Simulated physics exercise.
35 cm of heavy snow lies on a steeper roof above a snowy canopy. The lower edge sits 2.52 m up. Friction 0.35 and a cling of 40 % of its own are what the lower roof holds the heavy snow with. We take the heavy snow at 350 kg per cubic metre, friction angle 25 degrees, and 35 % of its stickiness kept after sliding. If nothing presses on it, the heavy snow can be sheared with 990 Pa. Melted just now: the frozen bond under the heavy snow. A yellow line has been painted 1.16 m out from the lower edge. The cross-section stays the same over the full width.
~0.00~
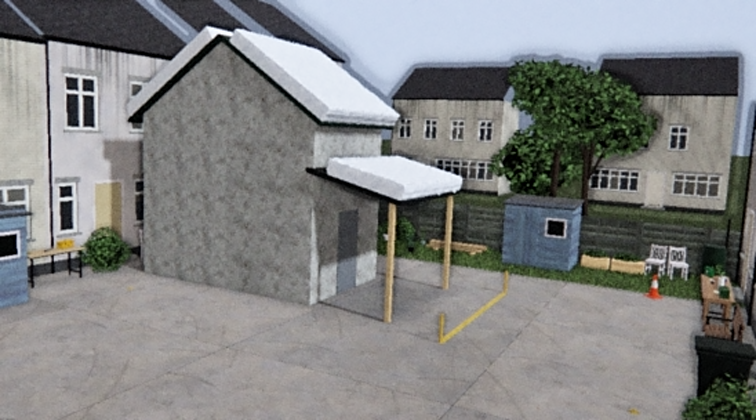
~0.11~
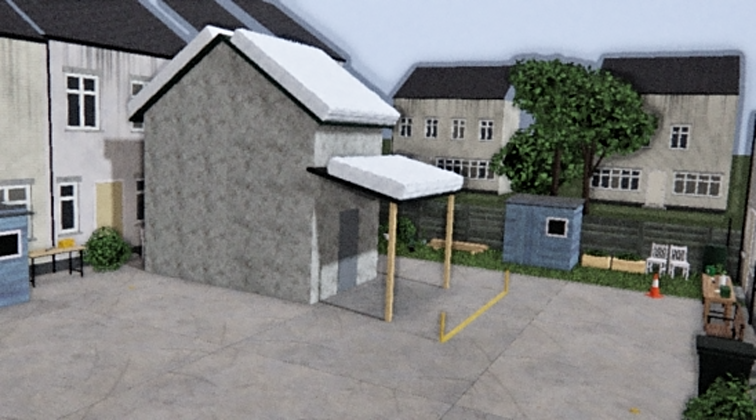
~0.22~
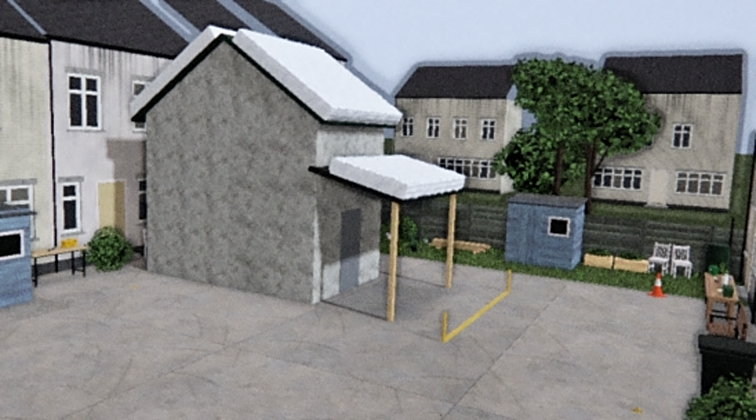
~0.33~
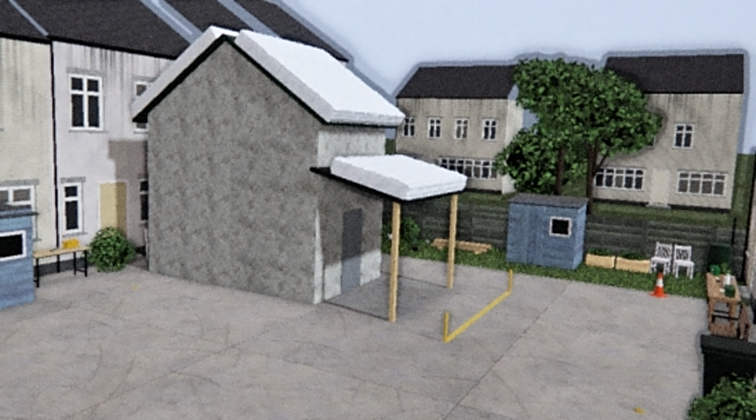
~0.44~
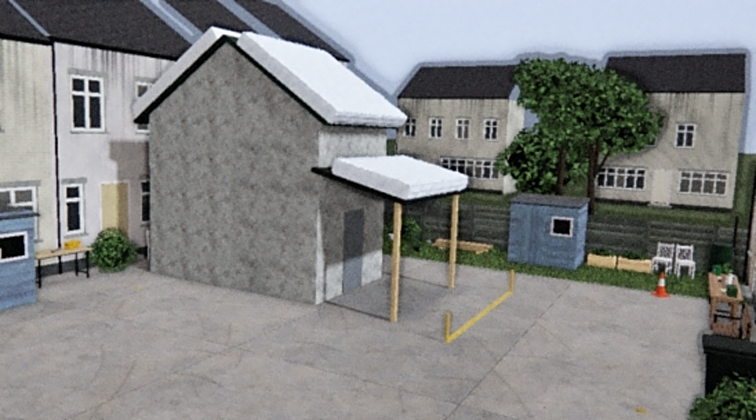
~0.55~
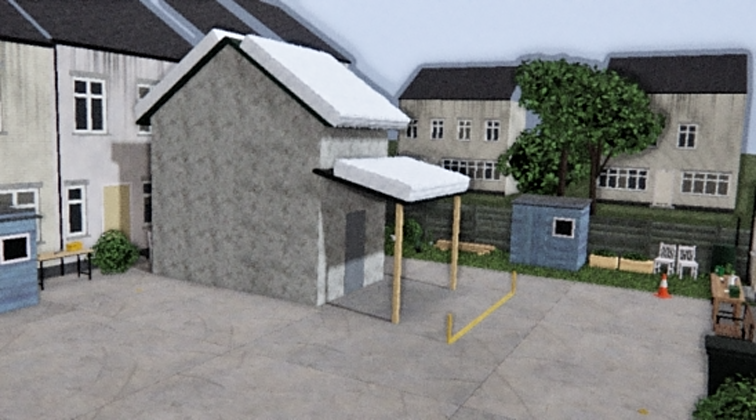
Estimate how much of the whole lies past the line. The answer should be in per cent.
5 %.
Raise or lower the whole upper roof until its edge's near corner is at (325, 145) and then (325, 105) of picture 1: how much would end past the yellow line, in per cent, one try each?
Roughly 0 per cent first and 16 per cent second.
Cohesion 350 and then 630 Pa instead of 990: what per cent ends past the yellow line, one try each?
40 in a hundred, followed by 25 in a hundred.
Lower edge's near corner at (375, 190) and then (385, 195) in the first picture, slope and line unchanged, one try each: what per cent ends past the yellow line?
The first try gives 16 percent and the second gives 12 percent.
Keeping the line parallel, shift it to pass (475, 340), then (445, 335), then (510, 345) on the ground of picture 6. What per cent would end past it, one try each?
The three tries give 2 %, 9 % and 0 % in turn.
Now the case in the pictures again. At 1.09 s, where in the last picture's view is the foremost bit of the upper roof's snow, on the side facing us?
(358, 160), give or take.
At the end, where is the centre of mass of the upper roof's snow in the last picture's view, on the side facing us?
The middle sits at about (376, 187).
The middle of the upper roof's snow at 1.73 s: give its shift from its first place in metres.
I'd say close to 1.6 m.
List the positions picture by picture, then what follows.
The first picture shows leading edge of the heavy snow at (324, 117).
The second picture shows leading edge of the heavy snow at (325, 116), its middle shifted 6 mm.
The third picture shows leading edge of the heavy snow at (327, 116), its middle shifted 2.2 cm.
The fourth picture shows leading edge of the heavy snow at (329, 113), its middle shifted 5.0 cm, 2 % of it past the upper edge, in one piece.
The fifth picture shows leading edge of the heavy snow at (332, 115), its middle shifted 9.0 cm, 3 % of it past the upper edge, in one piece.
The sixth picture shows leading edge of the heavy snow at (335, 118), its middle shifted 14 cm, 5 % of it past the upper edge, in one piece.
After 1.09 s, none is below the lower edge and 0 % is past the line.
After 1.73 s, none is below the lower edge and 0 % is past the line.
After 2.36 s, none is below the lower edge and 0 % is past the line.
After 3.00 s, 5 % is below the lower edge and 0 % is past the line.
After 5.30 s, at the end, 20 % is below the lower edge and 5 % is past the line.
